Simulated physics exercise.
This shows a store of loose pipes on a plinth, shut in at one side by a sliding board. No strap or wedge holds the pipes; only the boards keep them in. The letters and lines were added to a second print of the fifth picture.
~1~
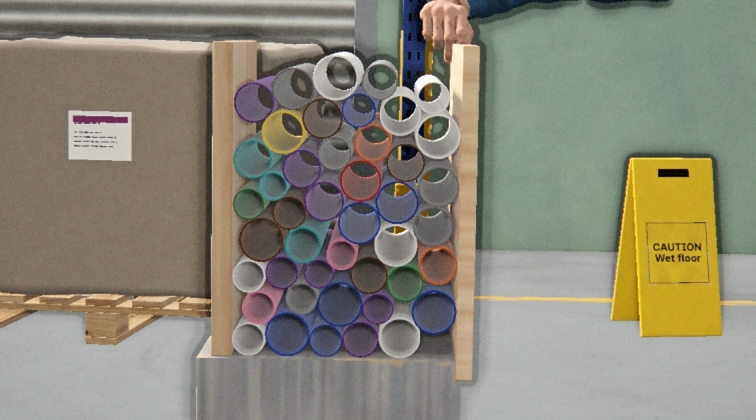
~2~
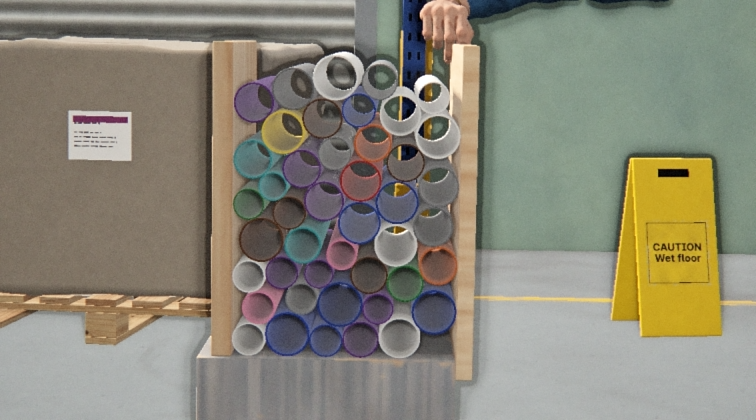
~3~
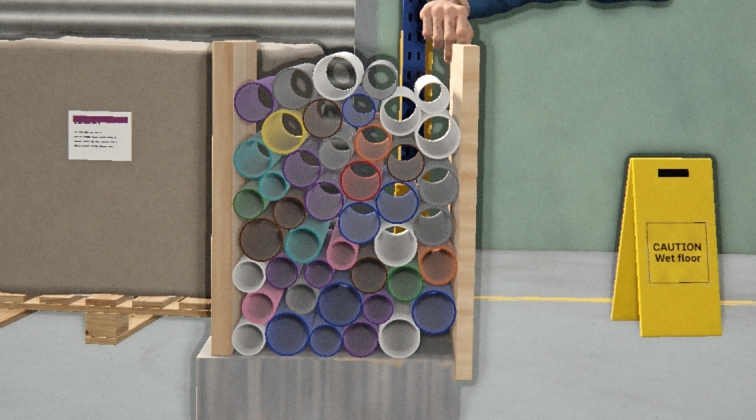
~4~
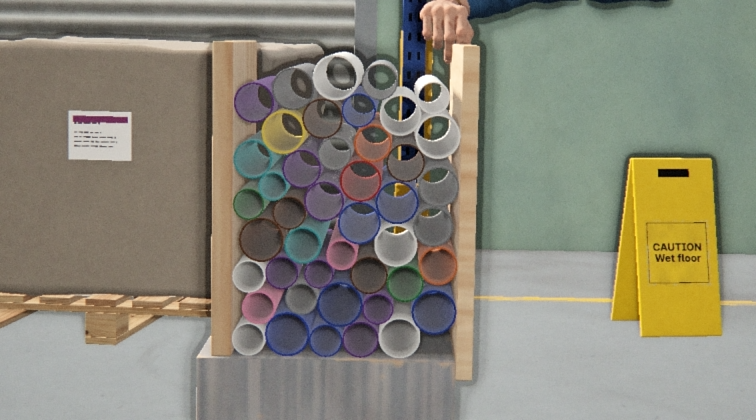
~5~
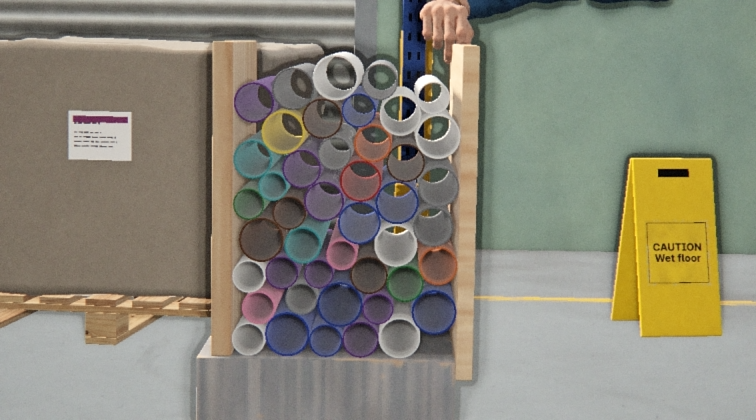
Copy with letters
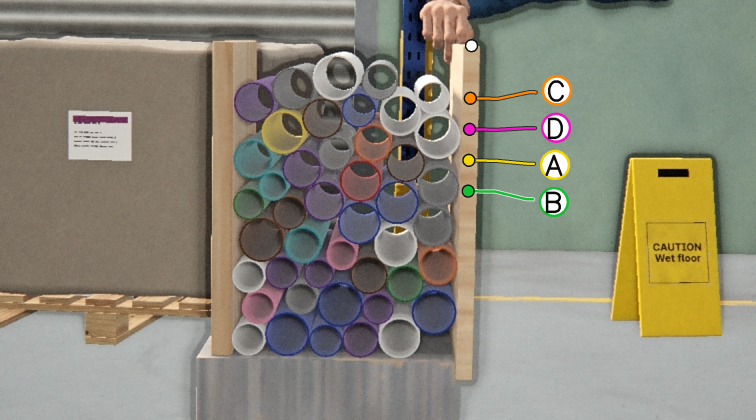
At the start, a stack of loose, differently coloured pipes sits on a grey plinth between two upright wooden boards, with a hand at the top of the right board. The hand stays there, and neither the board nor the pipes visibly move through to the end.
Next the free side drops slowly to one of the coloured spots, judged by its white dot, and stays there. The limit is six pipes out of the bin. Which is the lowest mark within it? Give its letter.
B is the limit.
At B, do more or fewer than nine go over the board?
It loses fewer than nine.
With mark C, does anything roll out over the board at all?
At C: No.
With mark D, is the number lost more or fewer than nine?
It loses fewer than nine.
On the marked copy, A at (469, 160); B at (468, 191); C at (471, 98); D at (470, 130); the white dot at (472, 45).
With B. Early on, top of the board (461, 111).
Further on, top of the board (459, 186).
At the end, top of the board (459, 190), four out over the board.
As for the rest, A one out over the board; C none out over the board; D none out over the board.
